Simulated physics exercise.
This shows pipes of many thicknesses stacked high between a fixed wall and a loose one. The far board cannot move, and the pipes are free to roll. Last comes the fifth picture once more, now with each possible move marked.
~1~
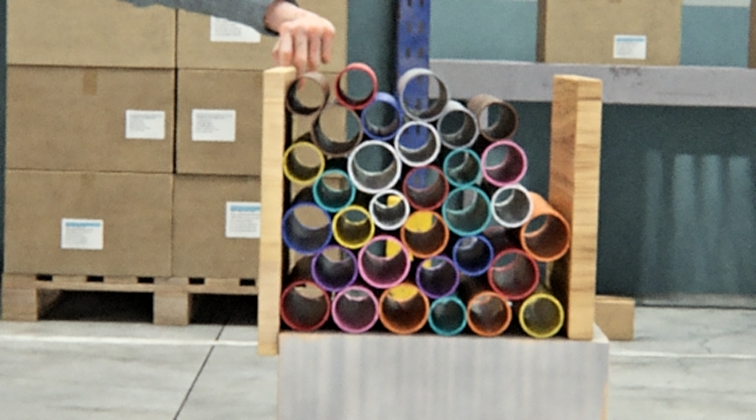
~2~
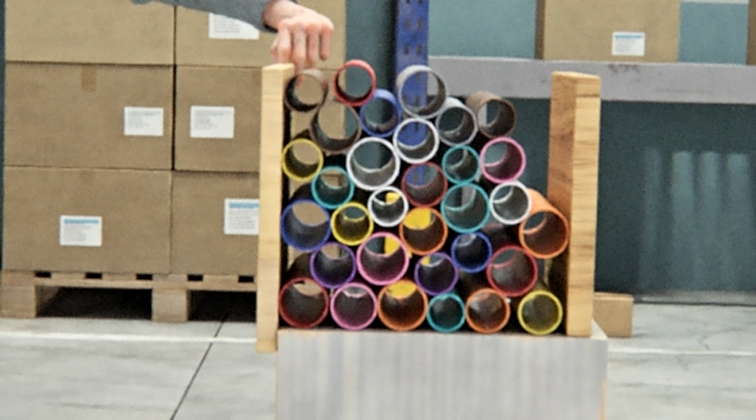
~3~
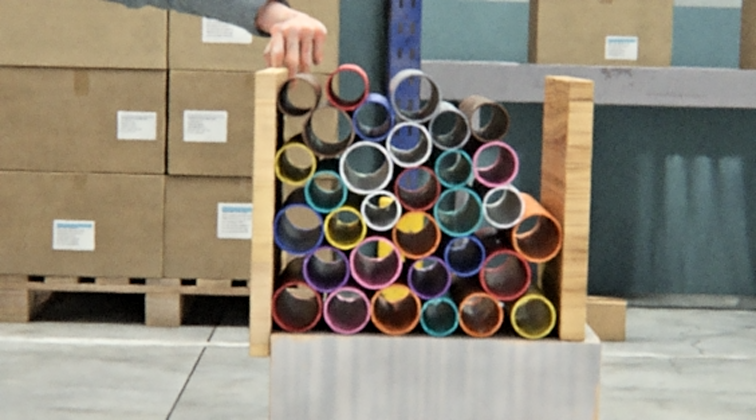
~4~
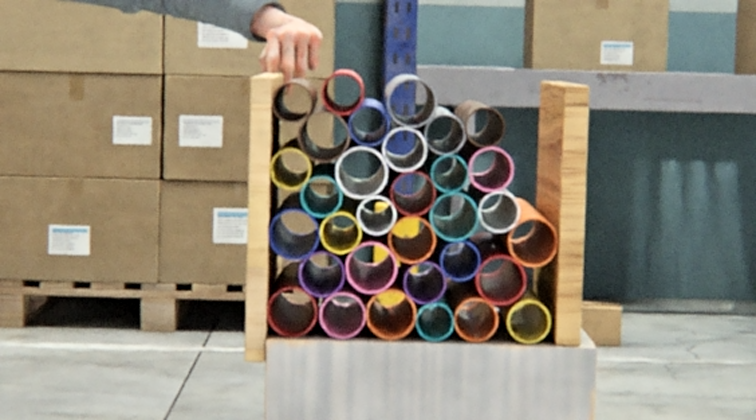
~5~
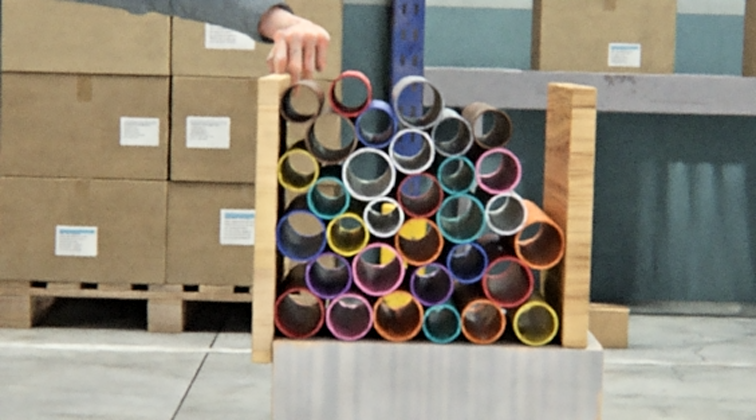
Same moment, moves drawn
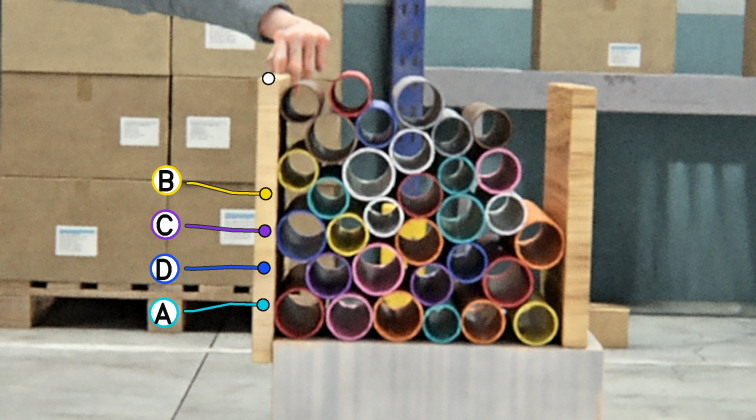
A hand rests at the left board beside stacked colourful pipes, and nothing visibly moves.
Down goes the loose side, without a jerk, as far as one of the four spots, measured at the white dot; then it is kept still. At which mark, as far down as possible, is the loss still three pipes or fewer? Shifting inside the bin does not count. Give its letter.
Stop at B.
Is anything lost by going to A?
Yes, at A.
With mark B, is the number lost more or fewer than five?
At B, fewer than five.
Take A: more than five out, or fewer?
It loses more than five.
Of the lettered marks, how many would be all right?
One of them.
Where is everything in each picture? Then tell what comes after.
A white pipe (389, 210); a red pipe (426, 188); a pink pipe (504, 164), in the first frame.
A pink pipe (502, 161); a grey pipe (424, 93), in the second frame.
Side board (271, 201); a red pipe (297, 307), in the third frame.
A yellow pipe (529, 322); a red pipe (501, 280), in the fourth frame.
A white pipe (383, 217); a red pipe (420, 195); a pink pipe (498, 171), in the fifth frame.
On the copy, A at (263, 305); B at (265, 193); C at (264, 231); D at (264, 268); the white dot at (268, 79).
On B. First, top of the board (278, 136).
Then, top of the board (276, 193).
Finally, top of the board (276, 193), one out over the board.
By contrast, A more than three out over the board; C four out over the board; D four out over the board.
